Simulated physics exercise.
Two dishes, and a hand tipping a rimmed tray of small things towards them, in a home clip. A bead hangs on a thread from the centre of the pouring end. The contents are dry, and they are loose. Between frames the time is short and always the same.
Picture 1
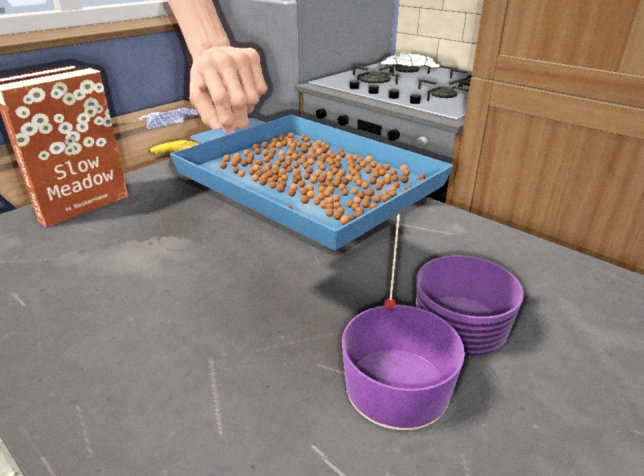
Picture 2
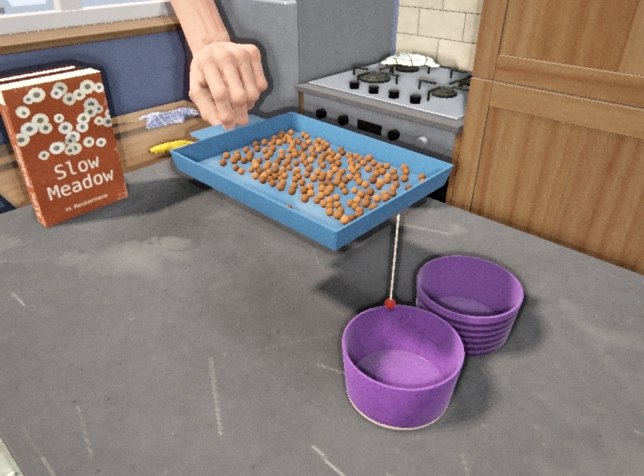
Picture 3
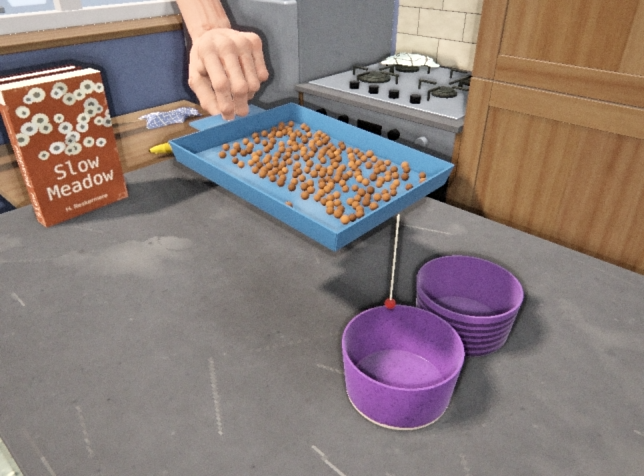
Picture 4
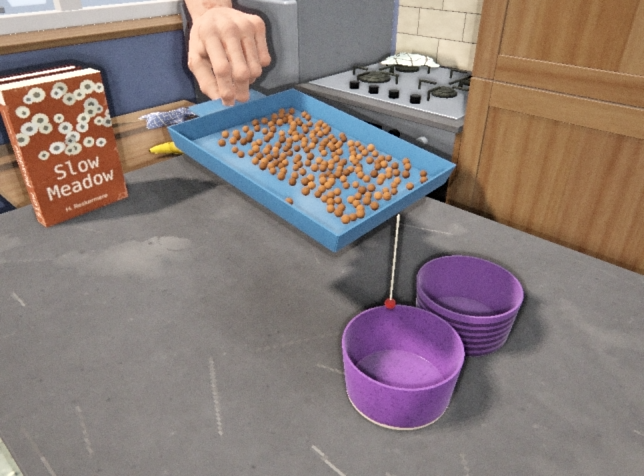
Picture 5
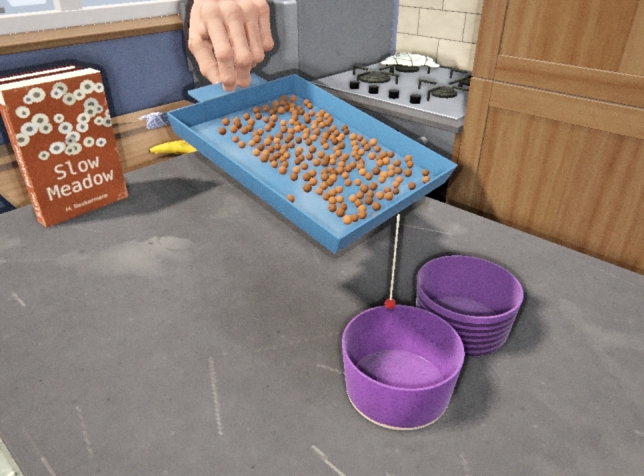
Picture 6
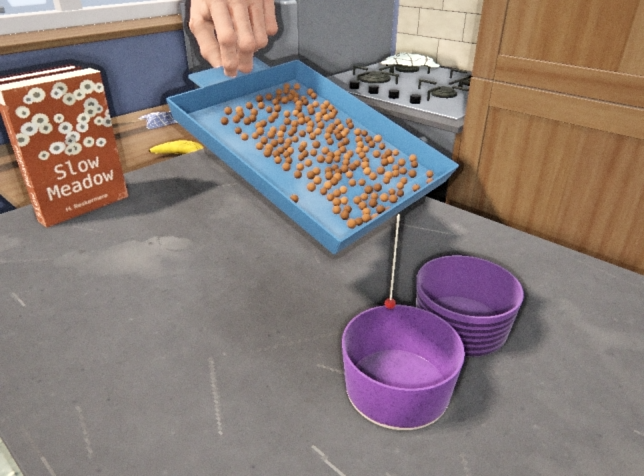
On a grey kitchen counter with two purple dishes, a hand held a blue tray of small brown balls level, then slowly raised its far end, and the balls began shifting across the tray.
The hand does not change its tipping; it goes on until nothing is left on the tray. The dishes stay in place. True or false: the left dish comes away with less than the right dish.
False.
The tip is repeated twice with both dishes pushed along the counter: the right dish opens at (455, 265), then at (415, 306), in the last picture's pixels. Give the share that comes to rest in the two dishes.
You'd get 20 per cent first and 60 per cent second.
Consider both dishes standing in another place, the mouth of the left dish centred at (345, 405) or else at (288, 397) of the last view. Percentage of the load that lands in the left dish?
It works out to 40 percent and then 10 percent.
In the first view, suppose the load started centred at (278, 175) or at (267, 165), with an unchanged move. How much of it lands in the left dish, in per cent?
First 70 %, then 70 %.
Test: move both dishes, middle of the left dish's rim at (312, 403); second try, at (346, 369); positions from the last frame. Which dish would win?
At the first spot the right-side one comes out ahead, at the second spot the left-side one.
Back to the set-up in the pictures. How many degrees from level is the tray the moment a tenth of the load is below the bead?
Approx. 95° from level.
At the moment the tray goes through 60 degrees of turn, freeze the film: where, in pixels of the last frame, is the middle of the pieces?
At about (383, 194).
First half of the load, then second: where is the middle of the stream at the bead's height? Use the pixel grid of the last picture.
(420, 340), then (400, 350).
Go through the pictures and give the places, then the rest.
In the first frame, corners of the pouring end near (335, 227) and (446, 165), level; middle of the load near (310, 171), cereal balls; left dish near (451, 393); right dish near (513, 324); bead on its thread near (390, 304).
In the second frame, corners of the pouring end near (336, 227) and (447, 165), level; middle of the load near (310, 169).
In the third frame, corners of the pouring end near (336, 229) and (448, 165), tipped barely, lowest at the left corner; middle of the load near (310, 164).
In the fourth frame, corners of the pouring end near (338, 231) and (449, 164), tipped a little, lowest at the left corner; middle of the load near (311, 156).
In the fifth frame, corners of the pouring end near (339, 233) and (451, 164), tipped a little, lowest at the left corner; middle of the load near (312, 150).
In the sixth frame, corners of the pouring end near (340, 235) and (452, 164), tipped clearly, lowest at the left corner; middle of the load near (316, 145), near two thirds on the move; left dish near (451, 393); right dish near (513, 324).
Shortly afterwards, tray tipped steeply; all but a few on the tray; only a few in the air.
Next, tray tipped right over; near half on the tray; a little in the left dish; only a few in the right dish; a little outside both; near a third in the air.
Some moments later, tray tipped past a quarter turn; near two thirds in the left dish; only a few in the right dish; near a third outside both.
In the end, tray tipped past a quarter turn; near two thirds in the left dish; only a few in the right dish; near a third outside both.
